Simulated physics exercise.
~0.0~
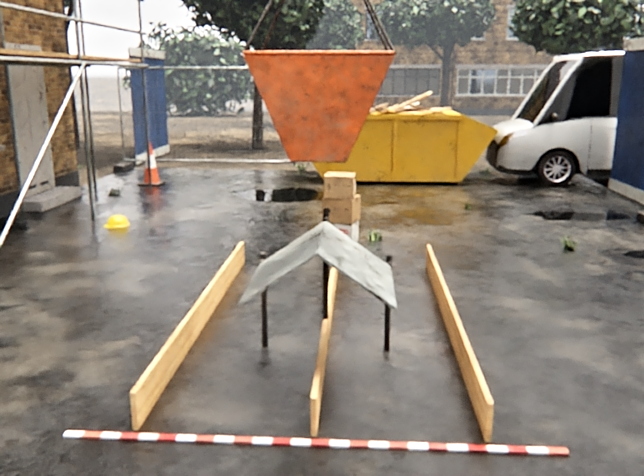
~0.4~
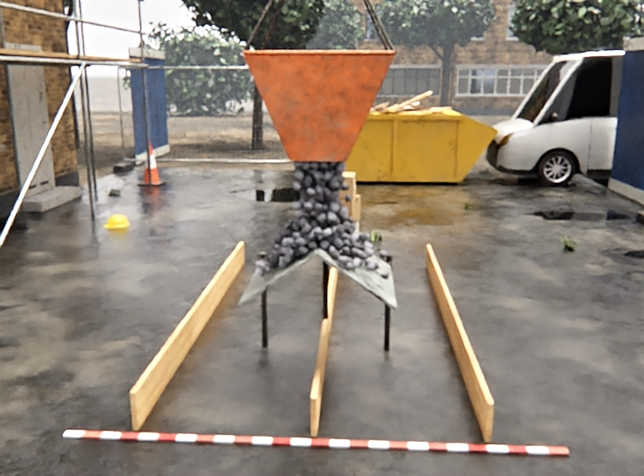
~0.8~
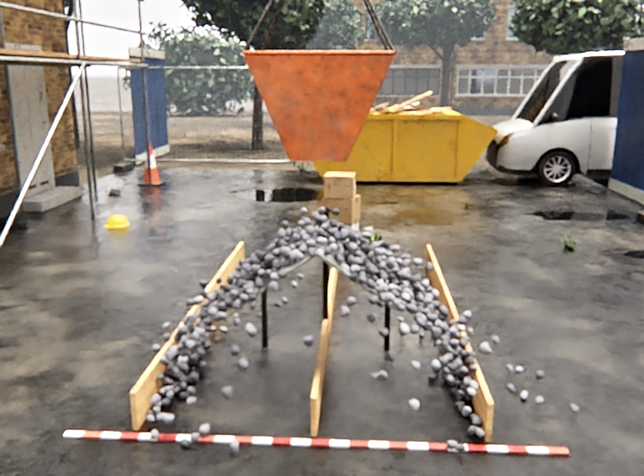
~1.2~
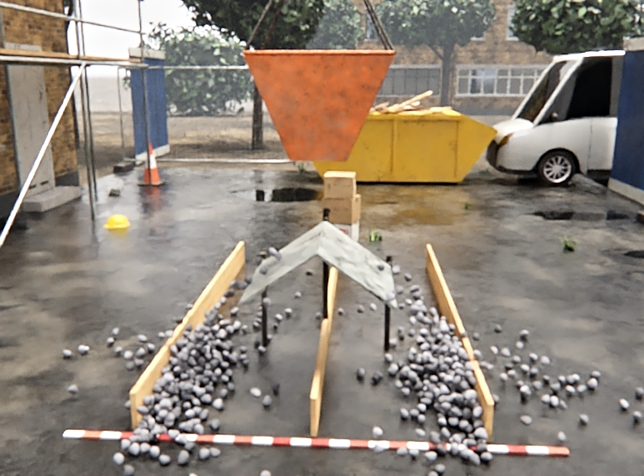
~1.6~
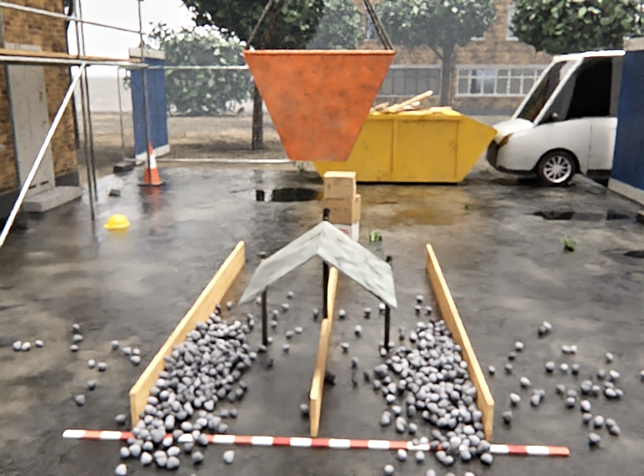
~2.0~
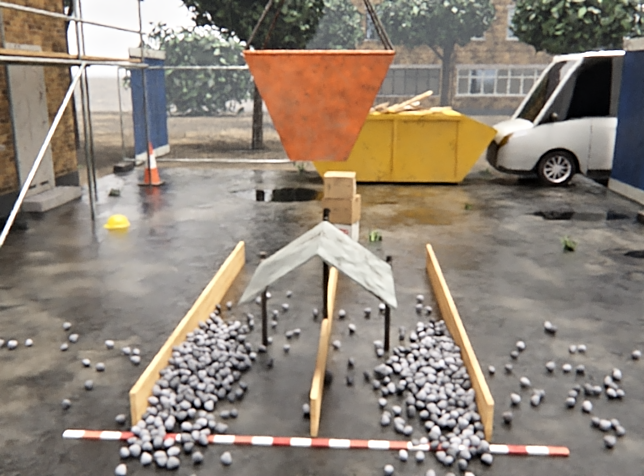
The video shows an orange skip hanging over a fixed, peaked steel plate as smooth grey stones pour from it, split down both slopes and spill between wooden boards. They settle in two similar heaps in the left and right bays, with some scattered outside.
